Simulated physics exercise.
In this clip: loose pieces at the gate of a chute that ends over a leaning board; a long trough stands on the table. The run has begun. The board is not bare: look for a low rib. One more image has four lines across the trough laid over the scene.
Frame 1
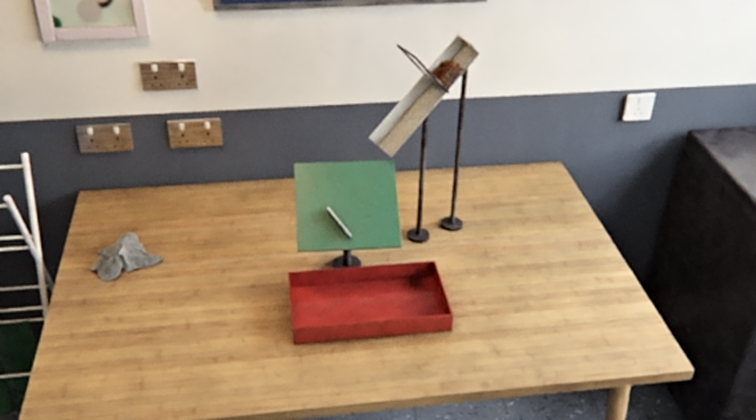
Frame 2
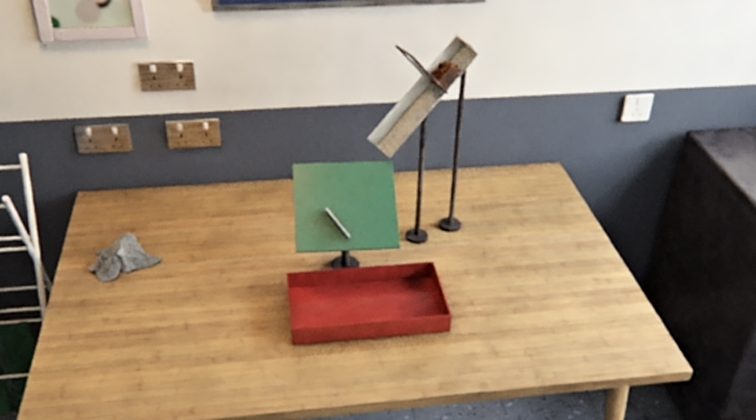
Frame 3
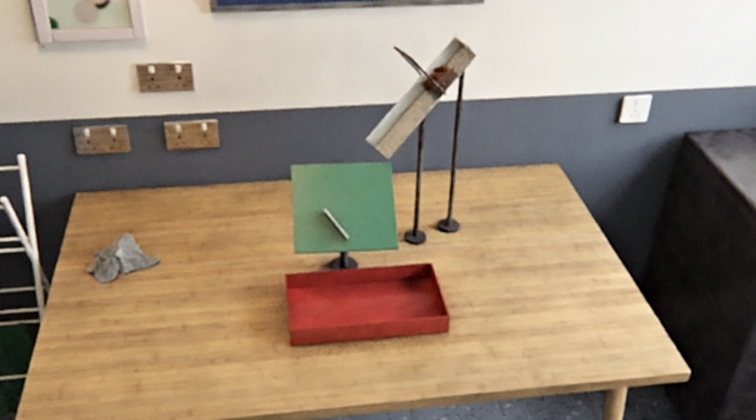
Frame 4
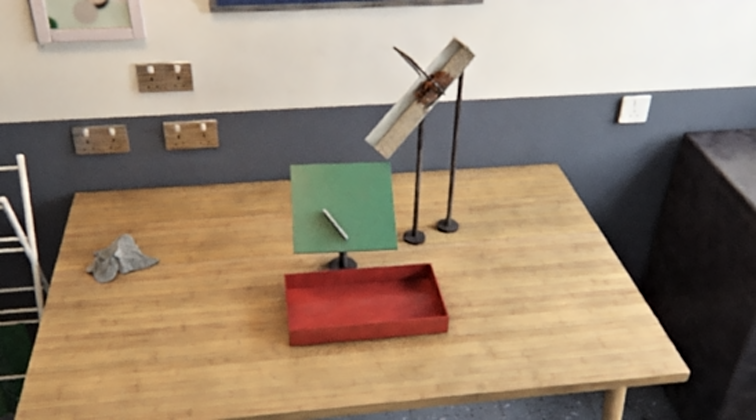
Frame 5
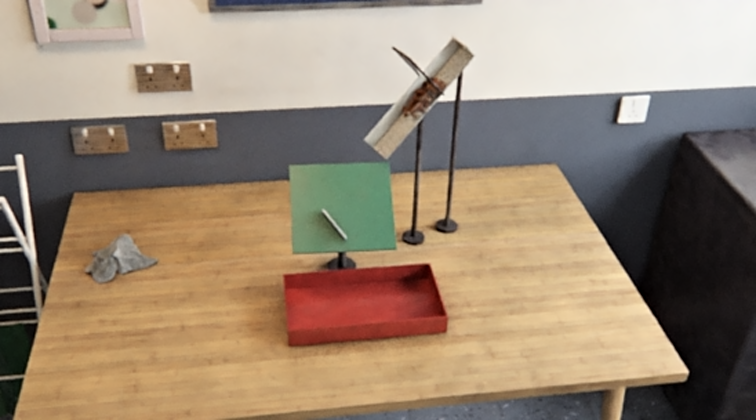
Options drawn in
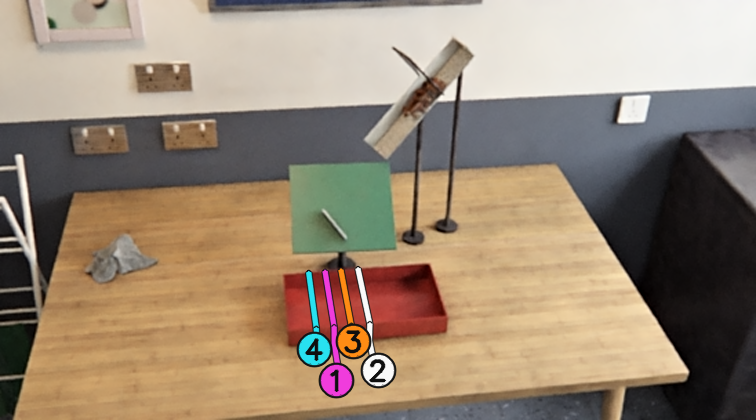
At the start, small brown pieces sit bunched near the top of a sloping chute, above a tilted green board with a low rib and an empty red trough on a wooden table. The pieces then slide down leftward along the chute, spreading out to around its middle.
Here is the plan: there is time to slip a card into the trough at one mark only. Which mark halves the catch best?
2 beats the others.
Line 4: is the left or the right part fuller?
The right side.
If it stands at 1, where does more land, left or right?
The right side.
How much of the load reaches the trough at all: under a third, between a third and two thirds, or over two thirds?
About that: Over two thirds.
On the marked copy, line 1 crosses the front rim at (334, 326); line 2 crosses the front rim at (369, 323); line 3 crosses the front rim at (351, 325); line 4 crosses the front rim at (316, 328).
If 1 is chosen, of what is caught, about a tenth on the left of the divider, almost all on the right.
If 2 is chosen, of what is caught, roughly half on the left of the divider, roughly half on the right.
If 3 is chosen, of what is caught, about a tenth on the left of the divider, almost all on the right.
If 4 is chosen, of what is caught, about a tenth on the left of the divider, almost all on the right.
